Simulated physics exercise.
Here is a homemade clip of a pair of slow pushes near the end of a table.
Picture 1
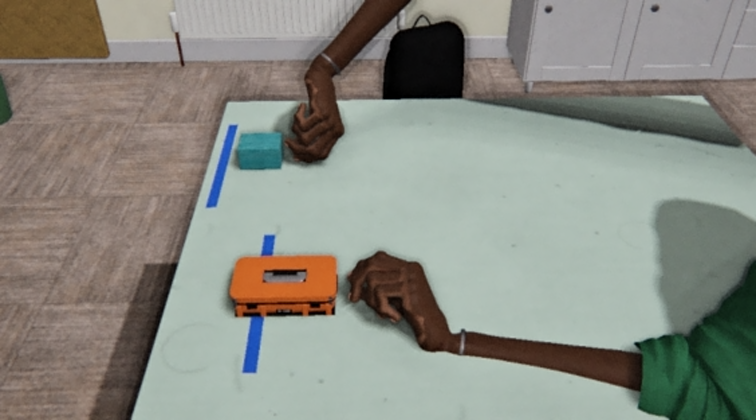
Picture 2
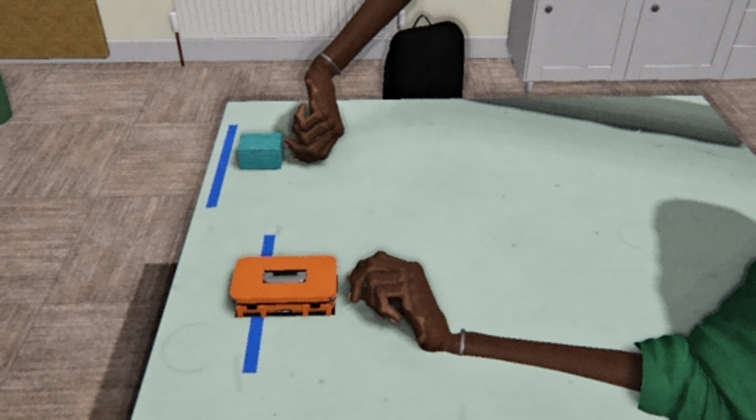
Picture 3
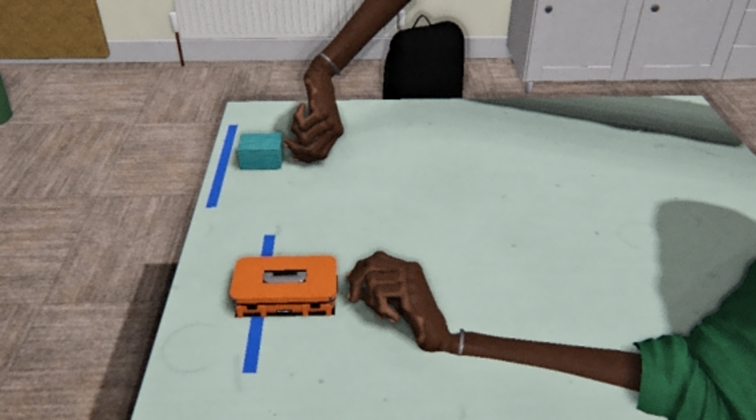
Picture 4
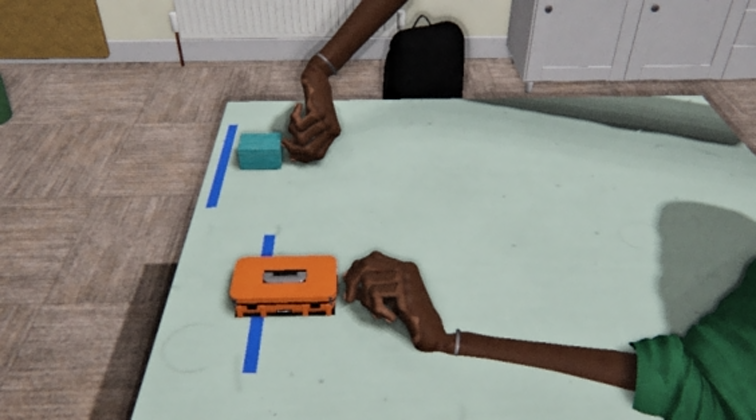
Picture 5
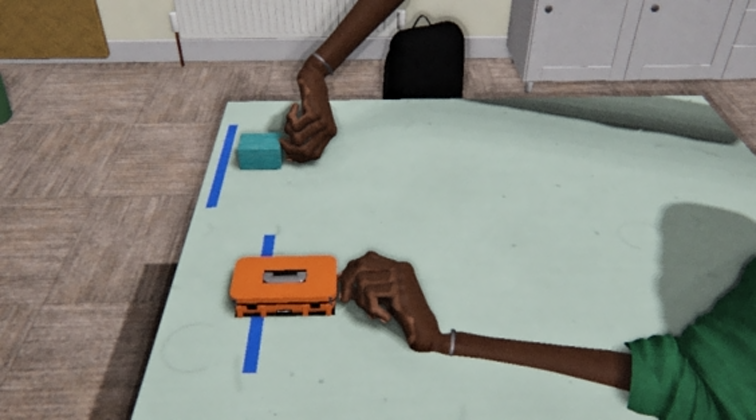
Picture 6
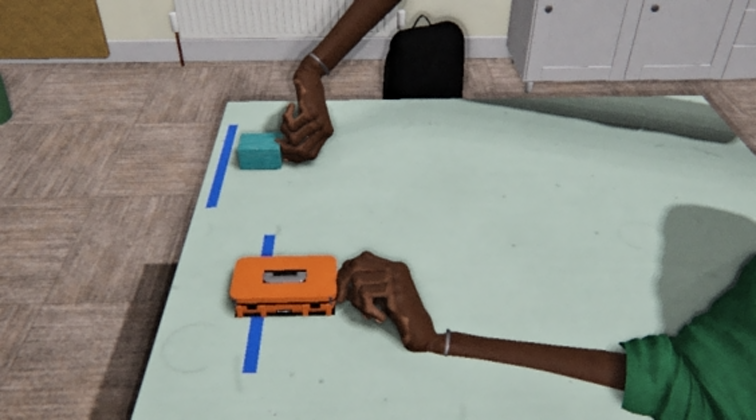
Two hands inching slightly left on a pale tabletop, knuckles close beside a turquoise block and an orange case that stay still.
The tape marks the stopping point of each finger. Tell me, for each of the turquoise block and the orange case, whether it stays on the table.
Result: The turquoise block does not stay, the orange case stays.
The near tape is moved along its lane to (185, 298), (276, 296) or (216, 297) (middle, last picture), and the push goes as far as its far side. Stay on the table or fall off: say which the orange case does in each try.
Try one: It is lost over the side; try two: It never leaves the tabletop; try three: It is lost over the side.
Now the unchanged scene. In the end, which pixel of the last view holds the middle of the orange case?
Its middle settles near (202, 288) in the last picture.
Then, 1.58 s on from there, turquoise block on its way down near (191, 213); orange case displaced about its own width near (202, 288).
In the end, the turquoise block falls off the table; the orange case remains on top, near (202, 288).
